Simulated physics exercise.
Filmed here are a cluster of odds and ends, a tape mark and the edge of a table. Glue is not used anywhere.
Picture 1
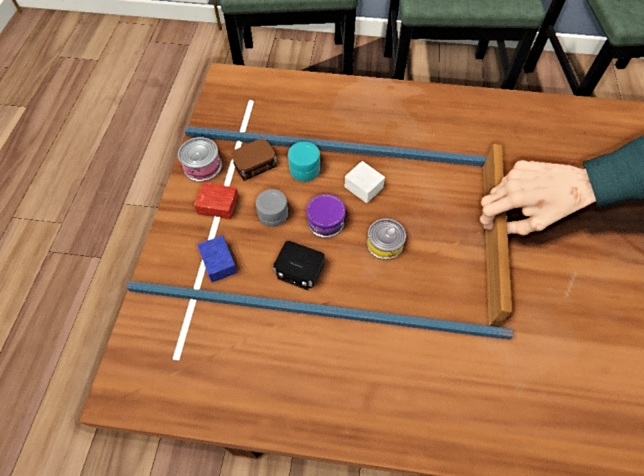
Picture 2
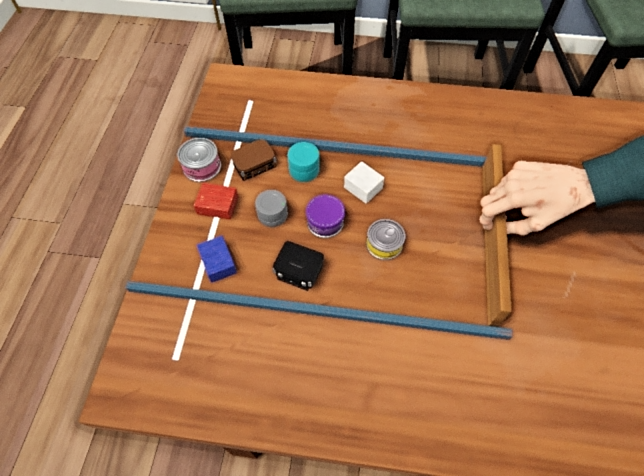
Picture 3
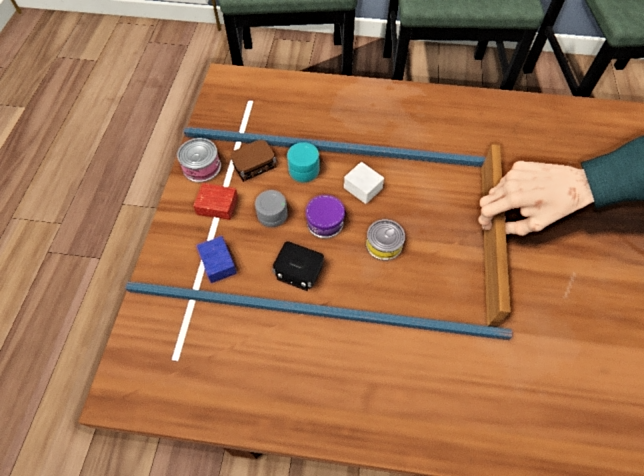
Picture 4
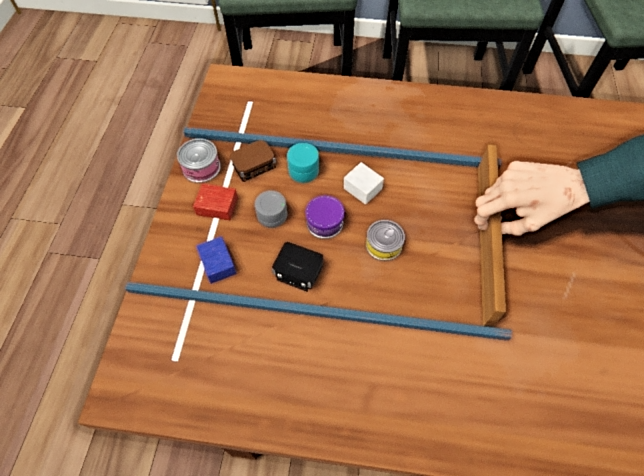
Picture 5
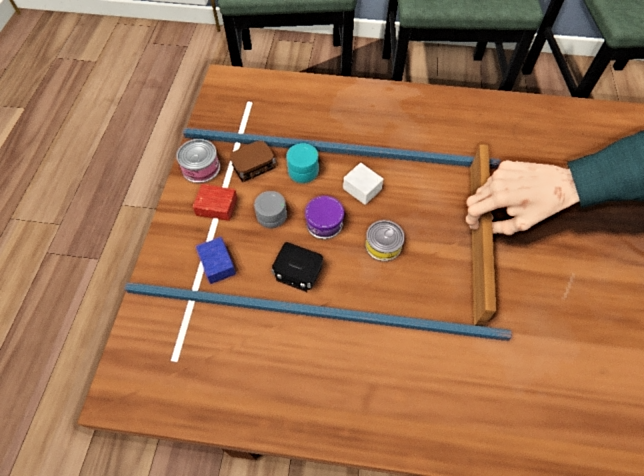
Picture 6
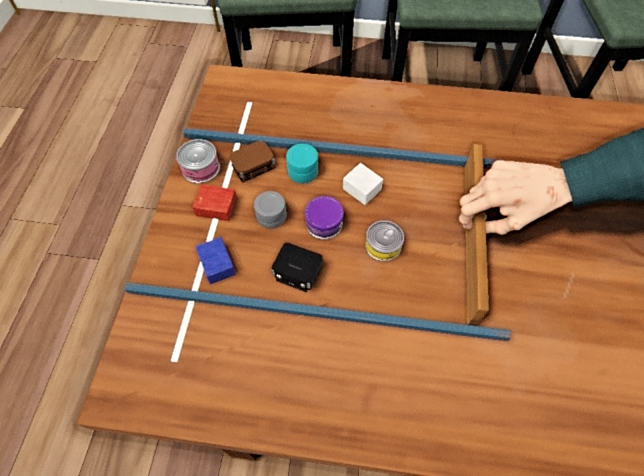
A hand slides a wooden board slightly left along the table toward scattered small objects.
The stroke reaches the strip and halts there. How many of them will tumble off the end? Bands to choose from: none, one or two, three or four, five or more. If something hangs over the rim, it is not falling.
Final answer: One or two.
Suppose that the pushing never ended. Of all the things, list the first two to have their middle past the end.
Earliest is the pink pot; next is the red block.
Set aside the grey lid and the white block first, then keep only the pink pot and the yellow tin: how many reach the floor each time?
Count: 1 (first case); 1 (second).
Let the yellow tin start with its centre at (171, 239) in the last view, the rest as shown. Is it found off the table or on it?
From that start, the object then does not stay.
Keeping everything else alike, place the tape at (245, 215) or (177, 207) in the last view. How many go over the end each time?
Tallies in order: 0 and 5.
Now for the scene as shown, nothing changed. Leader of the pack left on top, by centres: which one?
It would be the red block.
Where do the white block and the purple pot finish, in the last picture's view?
White block: (212, 173); purple pot: (201, 197).
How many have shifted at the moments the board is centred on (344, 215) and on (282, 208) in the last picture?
The number moved is 3 and then 9.
A little later, none off yet; pink pot at rest near (199, 161); red block at rest near (215, 202); blue block at rest near (216, 260).
Next, none off yet; pink pot shifted a little near (178, 162); red block shifted about its own width near (188, 194); blue block shifted about its own width near (185, 255).
When it is over, the number that fall off is one or two; down, pink pot.
